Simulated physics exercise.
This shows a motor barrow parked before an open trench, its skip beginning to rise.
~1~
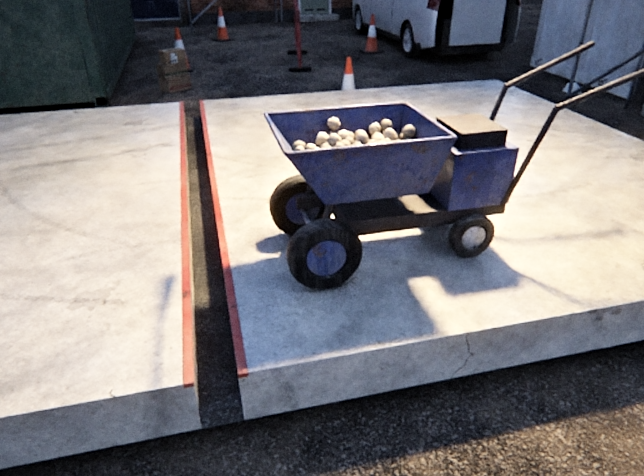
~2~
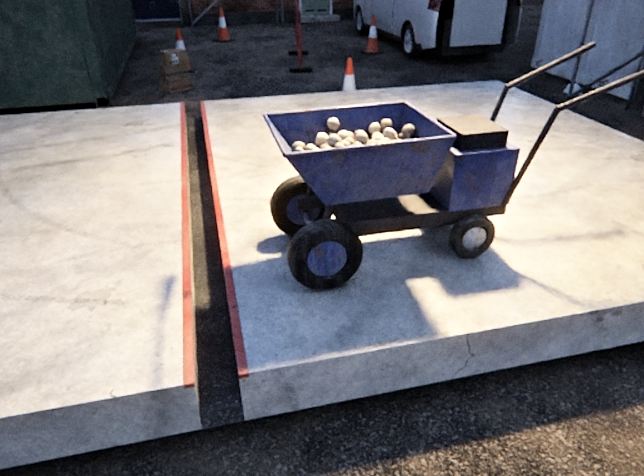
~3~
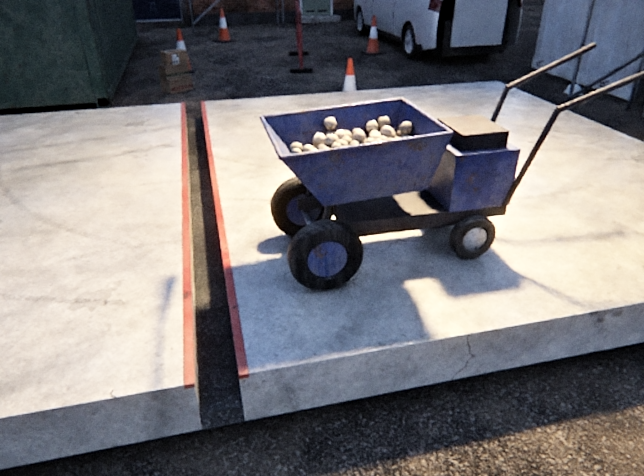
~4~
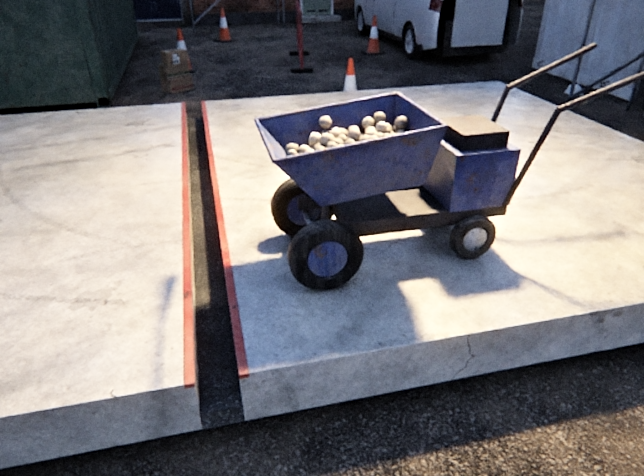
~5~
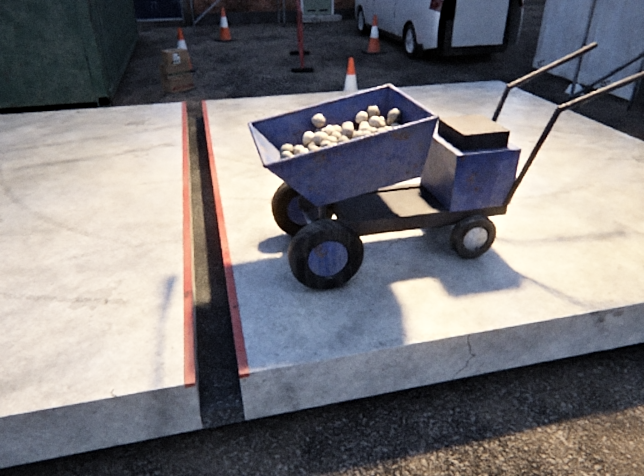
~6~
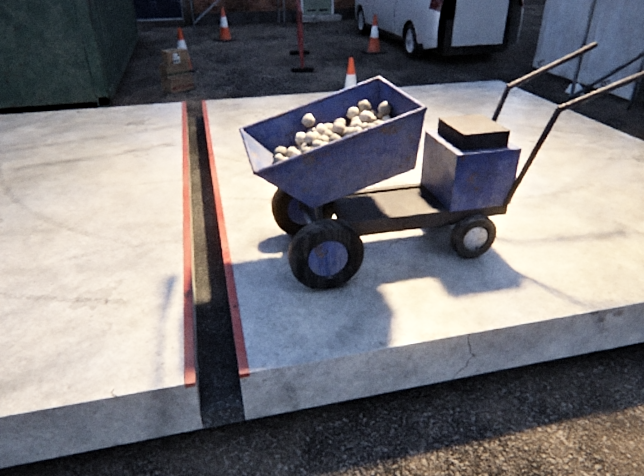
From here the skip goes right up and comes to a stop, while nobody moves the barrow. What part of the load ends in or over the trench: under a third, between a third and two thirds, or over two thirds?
The trench will get the middle band, a third to two thirds.
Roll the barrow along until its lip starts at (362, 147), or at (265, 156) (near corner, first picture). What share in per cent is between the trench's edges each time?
30 % and 0 %.
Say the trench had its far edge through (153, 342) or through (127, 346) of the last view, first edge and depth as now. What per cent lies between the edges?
About 100 %, then 100 %.
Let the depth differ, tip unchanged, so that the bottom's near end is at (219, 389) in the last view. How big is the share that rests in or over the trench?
Estimated share: Approx. 20 per cent.
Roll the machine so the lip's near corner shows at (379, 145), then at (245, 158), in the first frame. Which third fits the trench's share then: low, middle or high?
The first stop gives less than a third, while the second gives under a third.
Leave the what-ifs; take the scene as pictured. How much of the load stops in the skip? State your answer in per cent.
It comes out at some 5 in a hundred.
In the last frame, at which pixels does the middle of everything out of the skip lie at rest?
Near (189, 273), more or less.
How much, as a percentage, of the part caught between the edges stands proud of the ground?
Roughly 15 percent of them.
Soon, skip tipped steeply; all in the skip.
A while on, skip tipped right over; most in the skip; a stray few in or heaped over the trench; a small part beyond it.
Towards the end, skip tipped right over; a small part in the skip; about a third in or heaped over the trench; about half beyond it.
Finally, skip tipped right over; a small part in the skip; about half in or heaped over the trench; about half beyond it.
